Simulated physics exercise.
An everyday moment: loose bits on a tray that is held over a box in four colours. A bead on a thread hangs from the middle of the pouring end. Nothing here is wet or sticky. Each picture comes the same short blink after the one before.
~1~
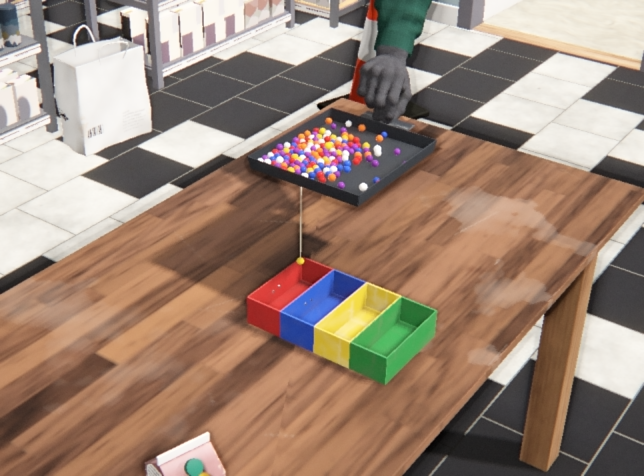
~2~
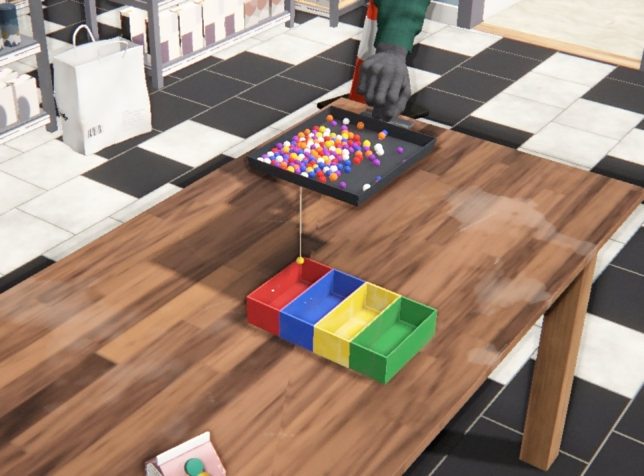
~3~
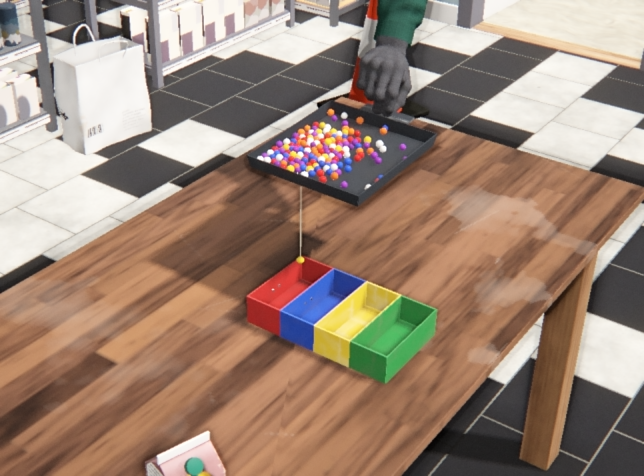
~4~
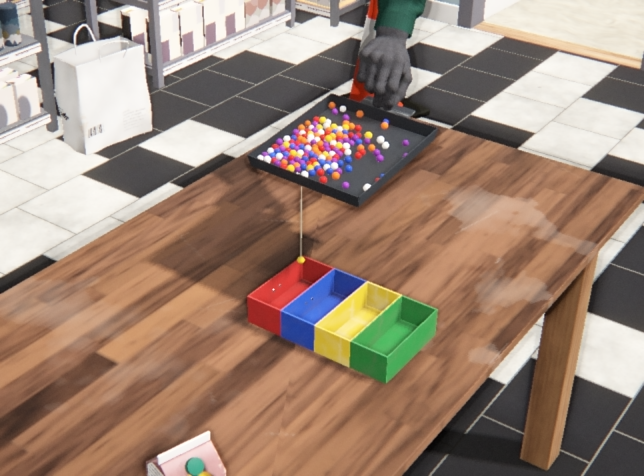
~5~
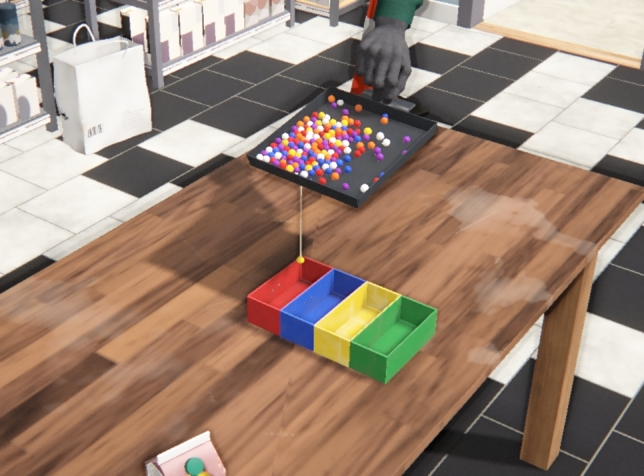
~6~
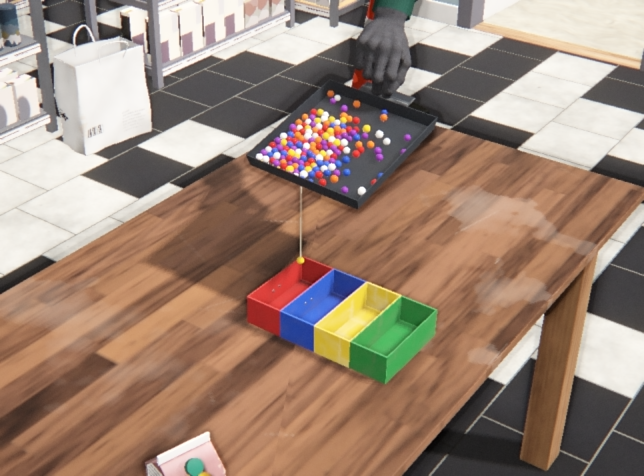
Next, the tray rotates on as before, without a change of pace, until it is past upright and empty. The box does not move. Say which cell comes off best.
The blue one ends fullest.
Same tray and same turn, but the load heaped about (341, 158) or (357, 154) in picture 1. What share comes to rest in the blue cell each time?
The first gives 50 %, the second 50 %.
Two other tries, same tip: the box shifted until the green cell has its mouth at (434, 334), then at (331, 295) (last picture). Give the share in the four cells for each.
About 70 and 70 per cent.
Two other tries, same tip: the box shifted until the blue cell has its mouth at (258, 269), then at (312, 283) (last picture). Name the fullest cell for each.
One: Green. Two: The cell in yellow.
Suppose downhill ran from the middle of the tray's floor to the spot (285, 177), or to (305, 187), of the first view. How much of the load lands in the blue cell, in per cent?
First some 0, then 20 per cent.
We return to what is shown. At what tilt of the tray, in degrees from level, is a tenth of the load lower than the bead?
Roughly 80°.
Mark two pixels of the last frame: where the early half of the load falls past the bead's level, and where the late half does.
Early half (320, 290), late half (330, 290).
Soon after the last picture, tray tipped steeply; nearly all on the tray; a stray few falling or outside the box.
A little later, tray tipped right over; about a quarter on the tray; about a quarter in the blue cell; about a quarter in the red cell; a small part in the yellow cell; a stray few in the green cell; about a quarter falling or outside the box.
Later still, tray tipped past a quarter turn; about half in the blue cell; about a quarter in the red cell; about a quarter in the yellow cell; a stray few in the green cell; a small part falling or outside the box.
By the end, tray tipped past a quarter turn; about half in the blue cell; about a quarter in the red cell; about a quarter in the yellow cell; a stray few in the green cell; a small part outside the box.
